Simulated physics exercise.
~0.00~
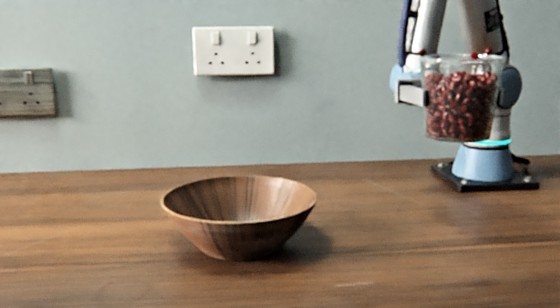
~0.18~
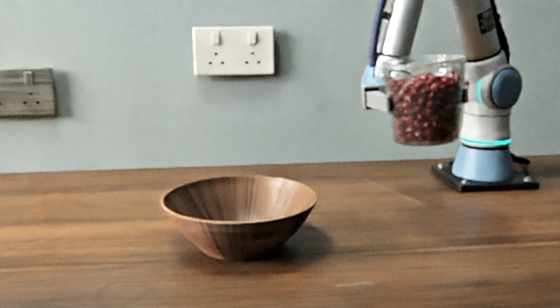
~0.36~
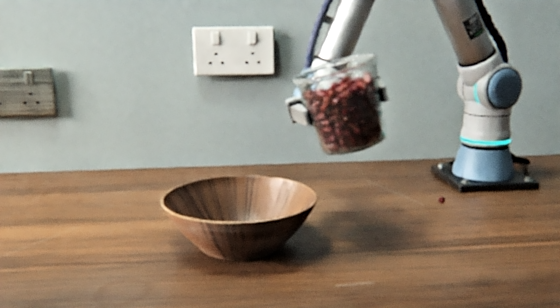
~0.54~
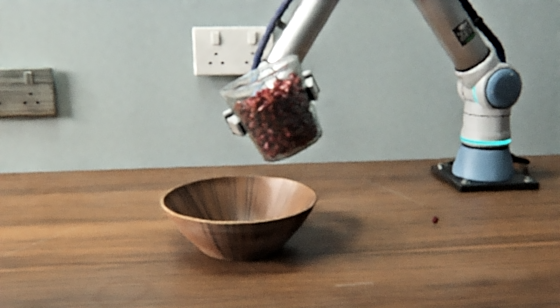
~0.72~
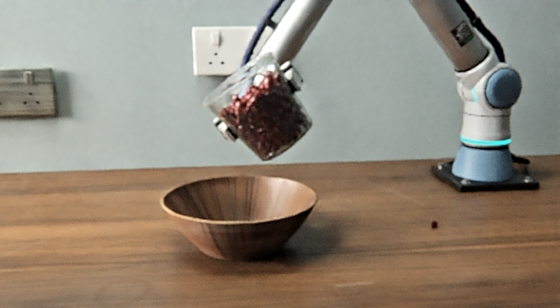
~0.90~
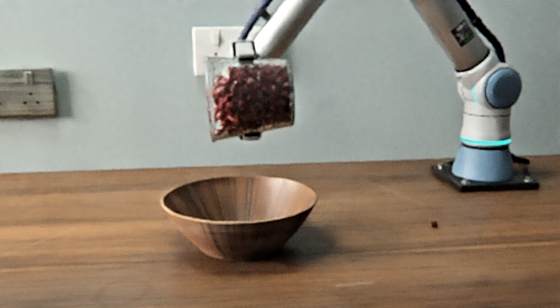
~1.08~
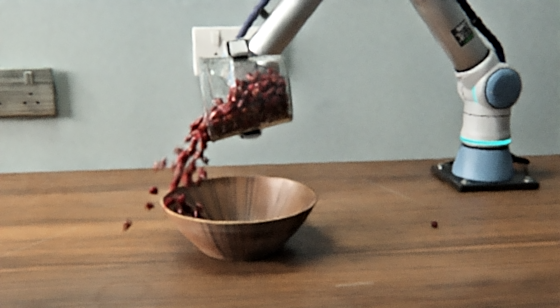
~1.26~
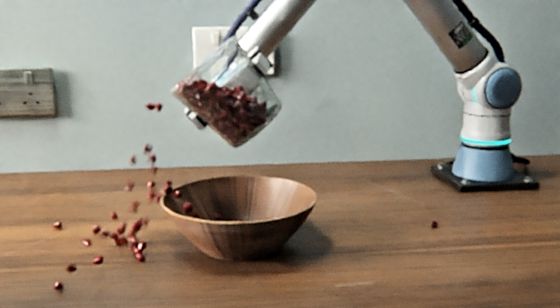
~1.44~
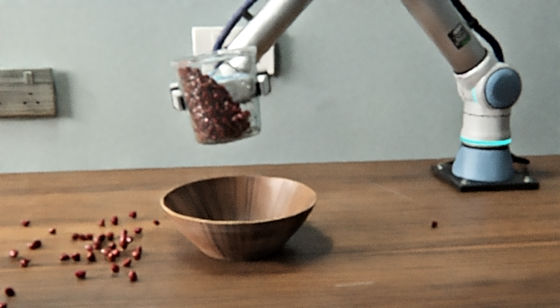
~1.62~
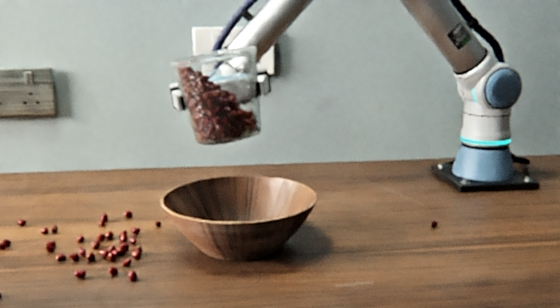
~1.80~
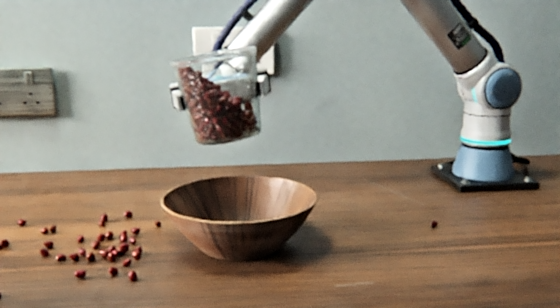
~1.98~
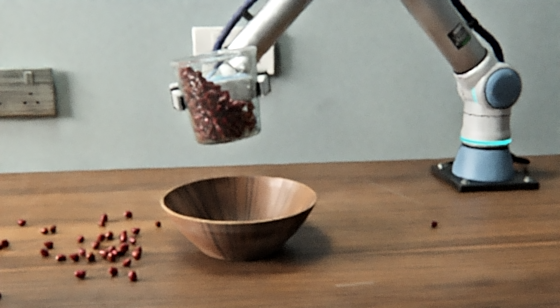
A robot arm with a grey and blue body, seen from the front by a still camera, grips a clear cup of dark red beans at the right of a brown wooden table before a grey-green wall with sockets. It carries the cup left towards a wooden bowl, and a stray bean lands near its base. Above the bowl the cup tips onto its side, and beans pour over the bowl's left rim, some scattering across the table. The cup swings back nearly upright and stops, still holding most of its beans, with others strewn left of the bowl.
